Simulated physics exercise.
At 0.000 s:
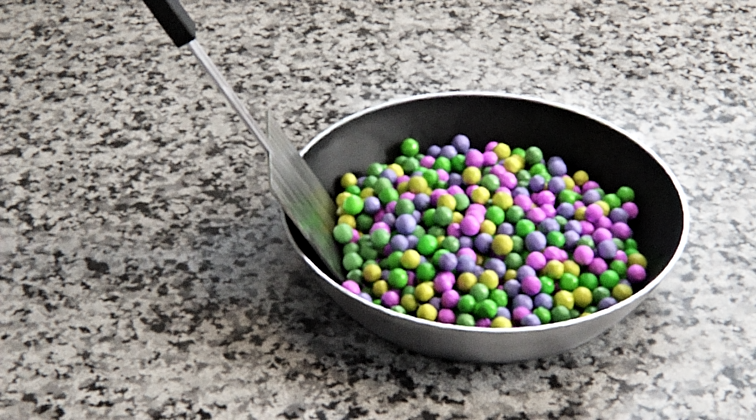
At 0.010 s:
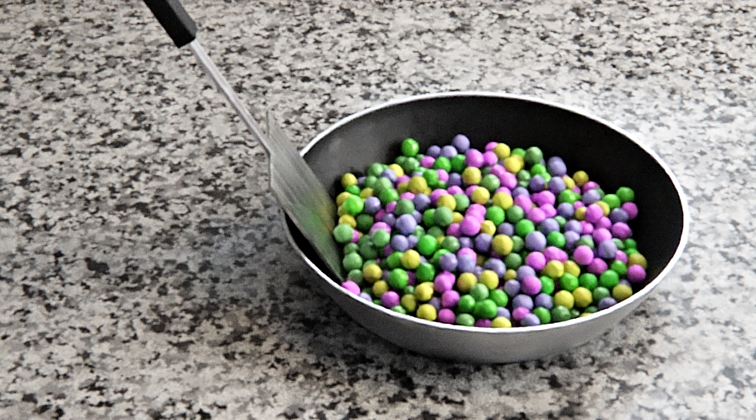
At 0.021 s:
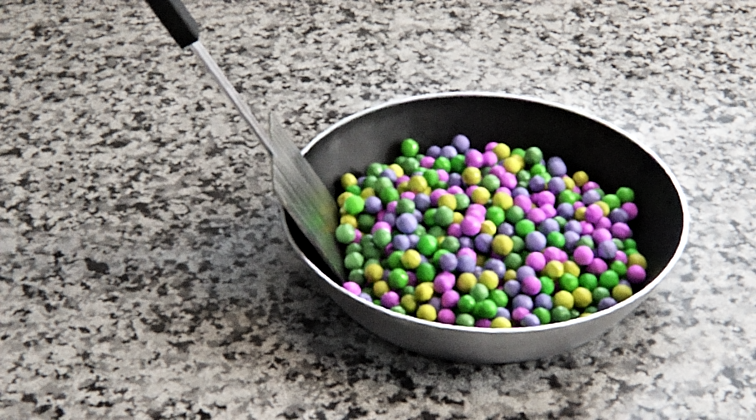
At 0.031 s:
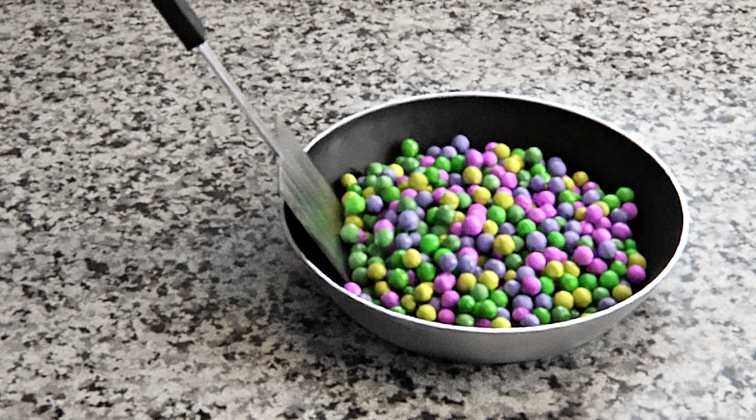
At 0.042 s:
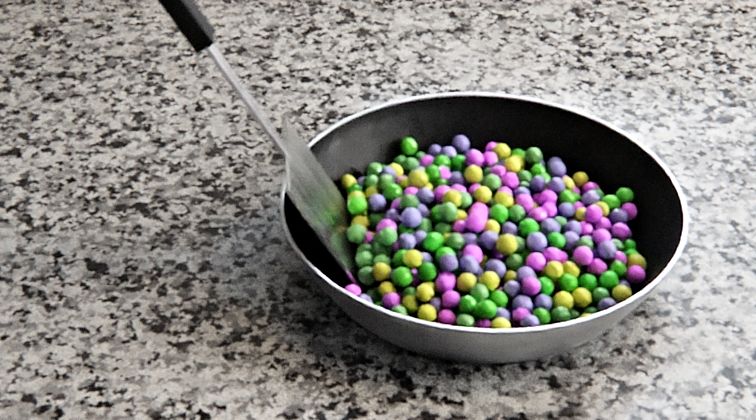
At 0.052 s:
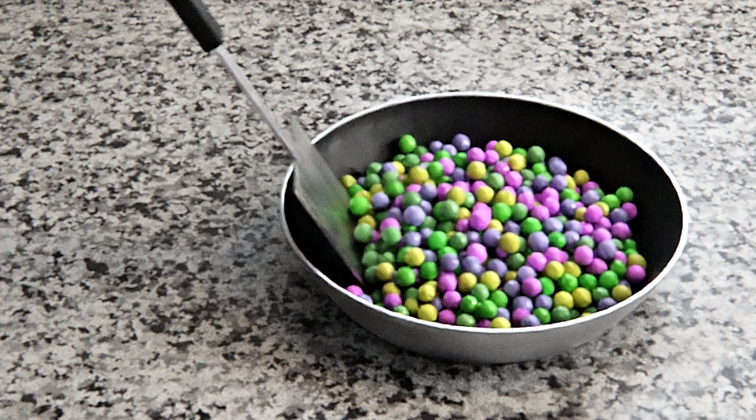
A dark frying pan with a pale rim sits on a speckled grey, black and white countertop, seen from above at an angle by a still camera. It holds a heap of round green, purple, pink and yellow sweets, with a black-handled metal spatula slanting in at the left. The spatula barely moves at first, then slides slightly right, nudging the nearest sweets while the pan stays still.
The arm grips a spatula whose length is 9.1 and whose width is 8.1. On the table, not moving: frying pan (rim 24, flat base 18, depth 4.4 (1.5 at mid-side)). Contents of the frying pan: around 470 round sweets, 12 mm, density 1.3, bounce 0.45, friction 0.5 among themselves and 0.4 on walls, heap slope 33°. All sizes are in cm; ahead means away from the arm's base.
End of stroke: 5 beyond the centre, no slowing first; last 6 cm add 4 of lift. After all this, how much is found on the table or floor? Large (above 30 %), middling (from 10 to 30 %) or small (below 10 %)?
Small; below 10 %.
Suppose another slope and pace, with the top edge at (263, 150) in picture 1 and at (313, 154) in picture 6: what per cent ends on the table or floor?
Around 15 per cent finishes there.
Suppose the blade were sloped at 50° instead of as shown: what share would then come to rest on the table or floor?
Near 0 %.
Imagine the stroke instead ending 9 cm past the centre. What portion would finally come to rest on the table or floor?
Then around 20 per cent.
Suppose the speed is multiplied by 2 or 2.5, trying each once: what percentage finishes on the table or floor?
Around 15 per cent, then around 20 per cent, would end on the table or floor.
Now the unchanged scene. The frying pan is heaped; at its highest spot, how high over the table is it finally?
Height at the end: Around 6.0 cm.
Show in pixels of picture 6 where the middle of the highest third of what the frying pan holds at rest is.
Approximately at pixel (602, 211).
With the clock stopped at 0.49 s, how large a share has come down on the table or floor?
Share at that moment: Roughly 0 %.
After 0.15 s, sloping 61°, highest piece 5 above the table; 474 in the frying pan.
After 0.24 s, sloping 61°, highest piece 7 above the table; 474 in the frying pan.
After 0.49 s, sloping 61°, highest piece 6 above the table; 471 in the frying pan, 3 on the table or floor.
After 1.54 s, sloping 61°, highest piece 6 above the table; 470 in the frying pan, 4 on the table or floor.
At rest, 470 in the frying pan, 4 on the table or floor. That is 1 % on the table or floor.
